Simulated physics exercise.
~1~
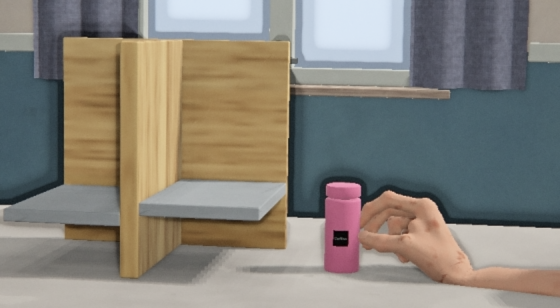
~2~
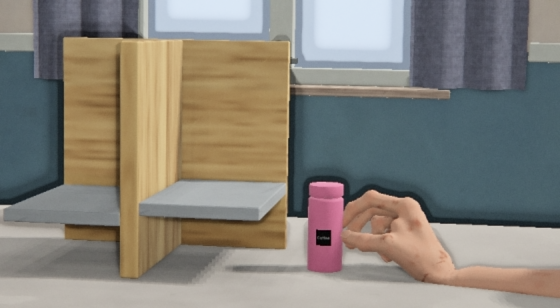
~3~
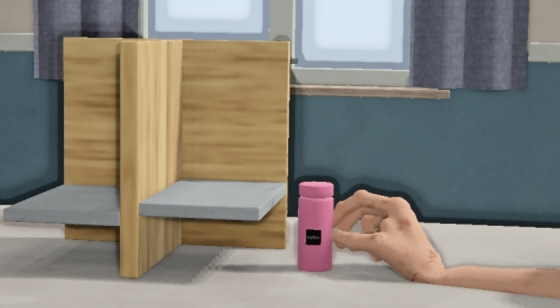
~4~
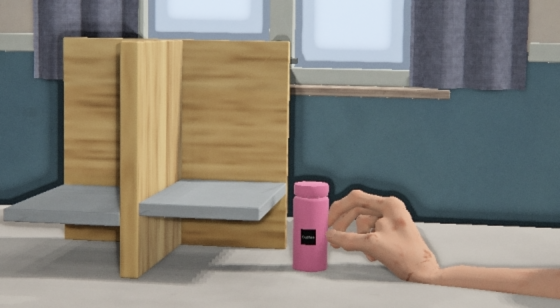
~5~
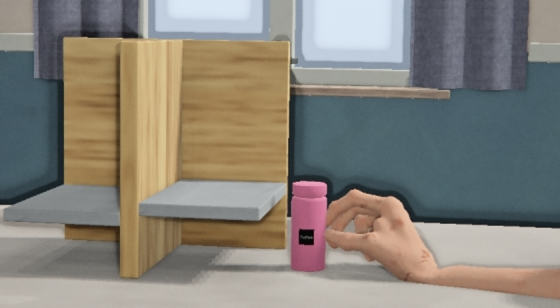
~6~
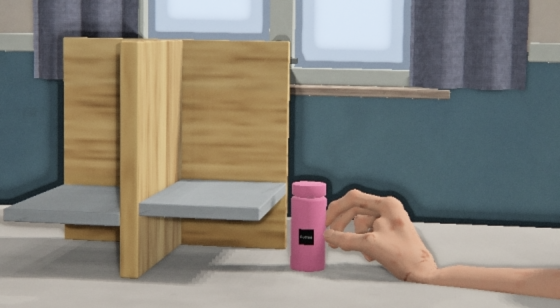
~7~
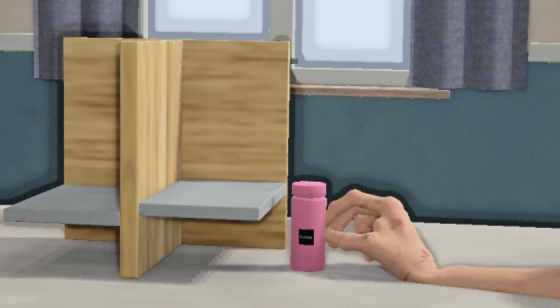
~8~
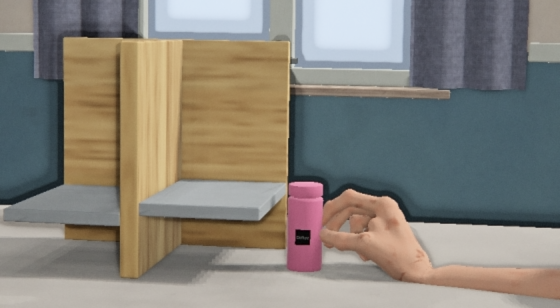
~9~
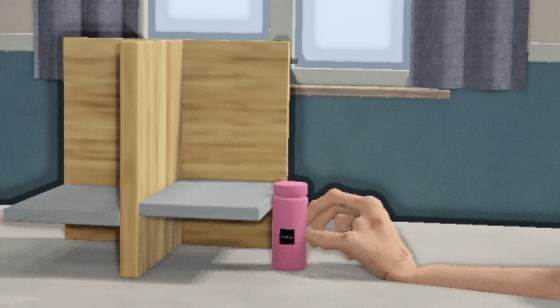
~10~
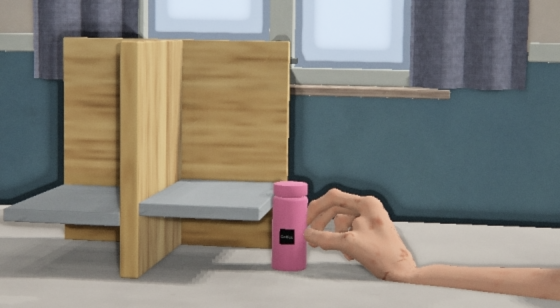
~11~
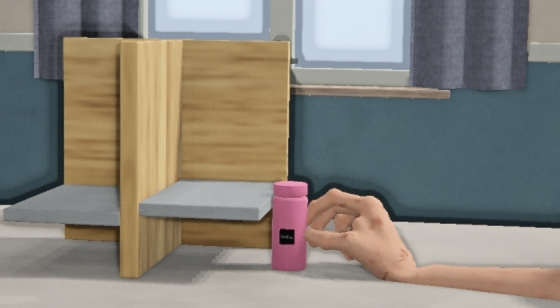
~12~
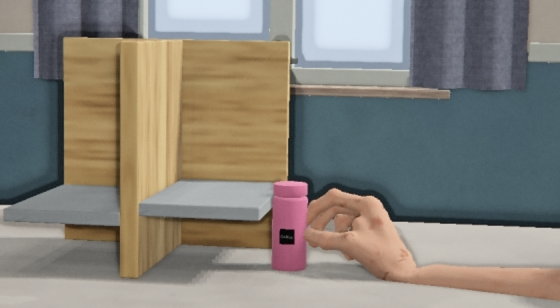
The clip opens on a wooden stand with low grey shelves at the left, while a hand at the right holds its fingers against an upright pink shaker on a pale surface. The hand moves the shaker slowly left towards the shelf, and the shaker stays upright as it slides. Close to the shelf's right end, both hand and shaker pause for a while. Then the shaker edges left again until it meets the end of the shelf. There it stops, caught at the edge and still standing, with the hand resting beside it.
